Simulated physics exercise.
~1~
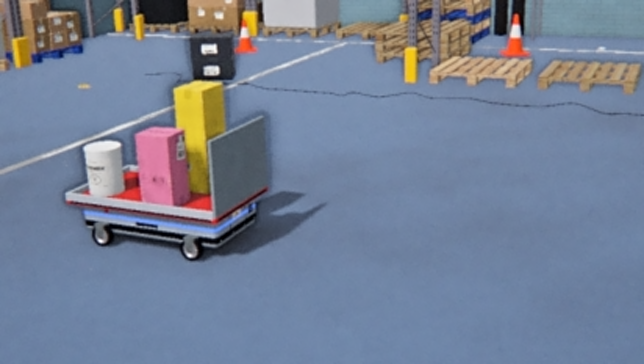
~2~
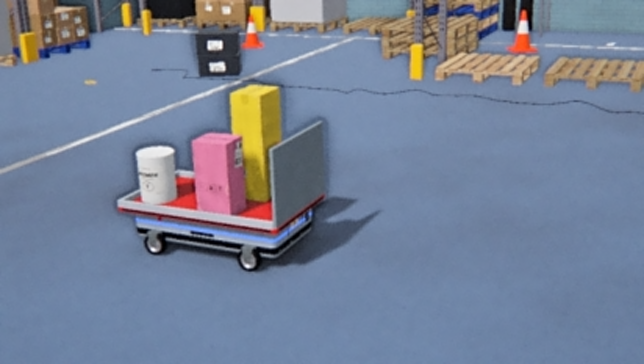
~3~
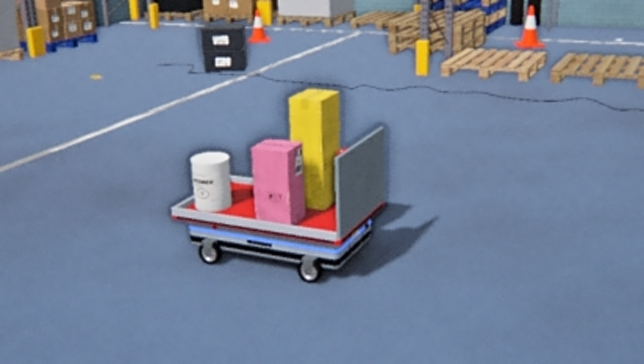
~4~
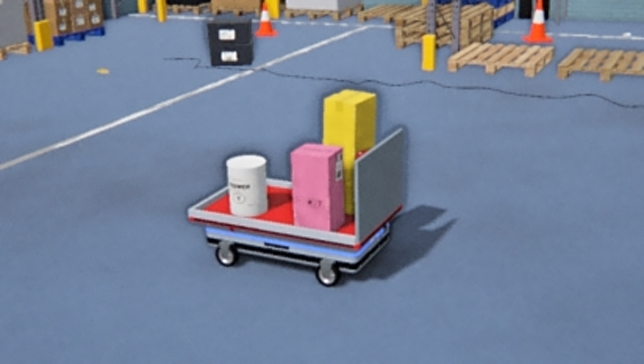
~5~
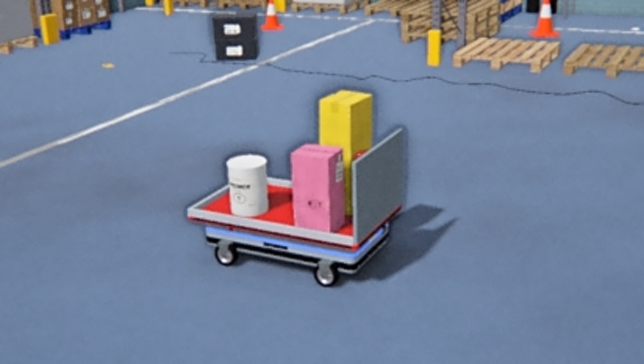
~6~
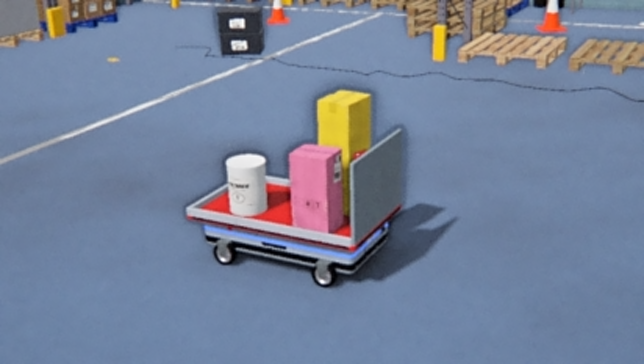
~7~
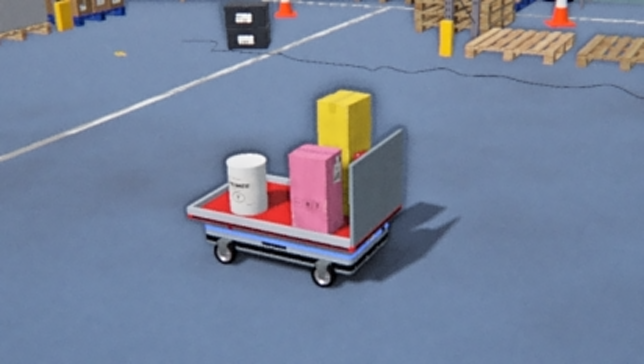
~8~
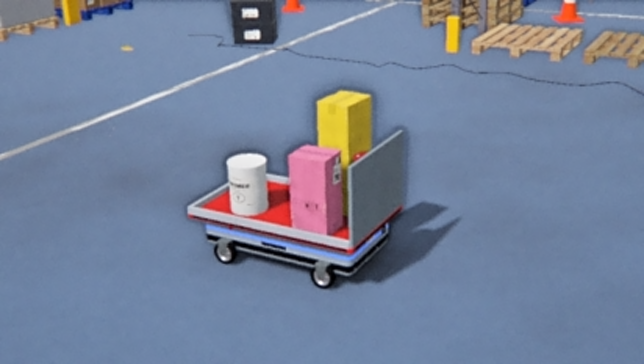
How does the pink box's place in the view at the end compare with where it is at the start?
The pink box starts on the left side of the view and ends near the middle, having been carried to the right on the cart.
A low cart with a red deck carries a white pail, a pink box and a tall yellow box across a blue warehouse floor, seen from slightly above and to one side. A grey board stands at its right end, and pallets, orange cones and a dark crate lie behind. The cart rolls to the right, then comes to a stop near the middle of the view. The pail and the pink box shift slightly toward the board as it travels. At the end the cart stands still with all three upright on the deck, while the view keeps drifting gently.
